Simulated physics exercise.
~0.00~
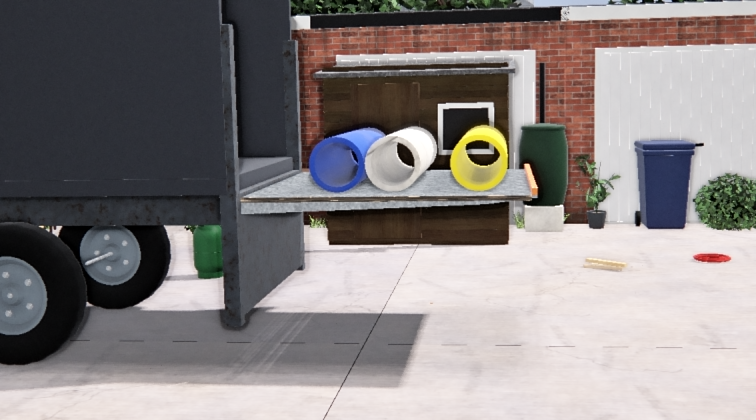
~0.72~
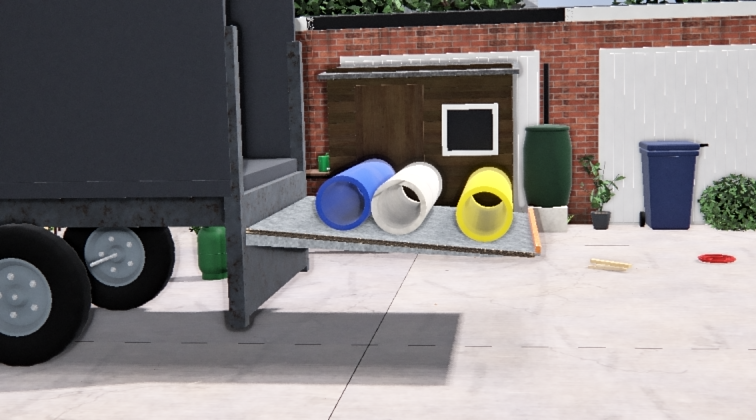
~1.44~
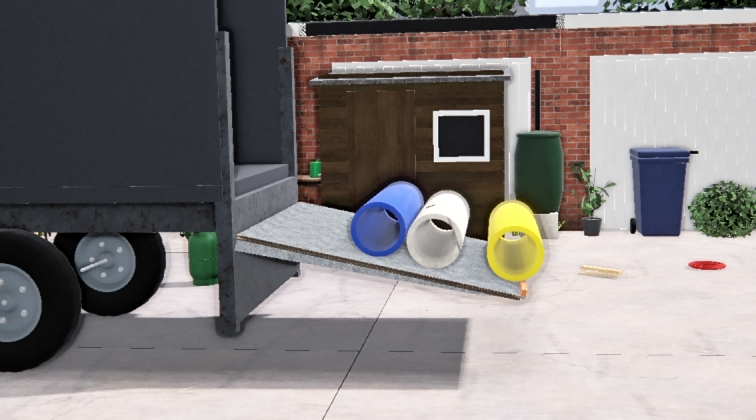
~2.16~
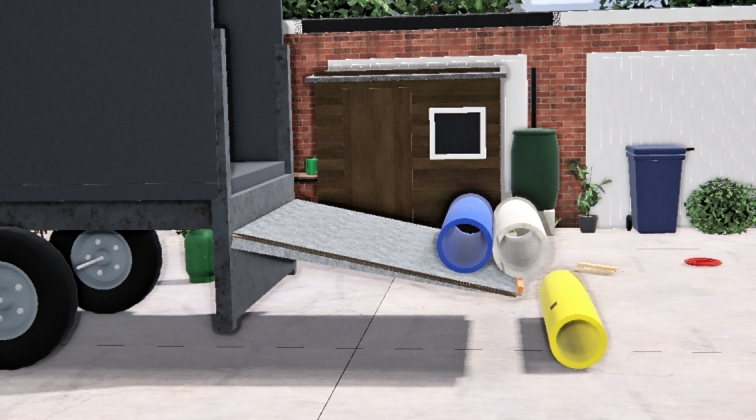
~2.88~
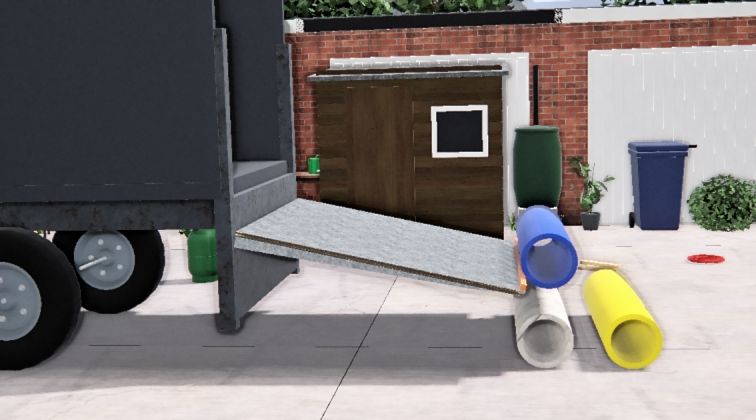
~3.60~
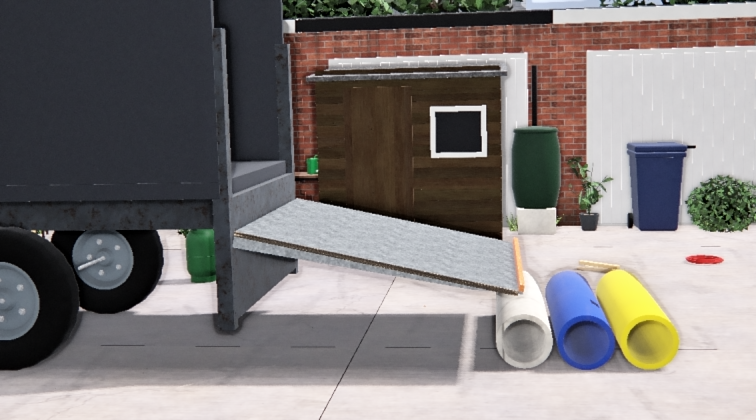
Walled yard with lorry tail platform tipping down, three hollow pipes rolling right over its edge and ending side by side on the ground.
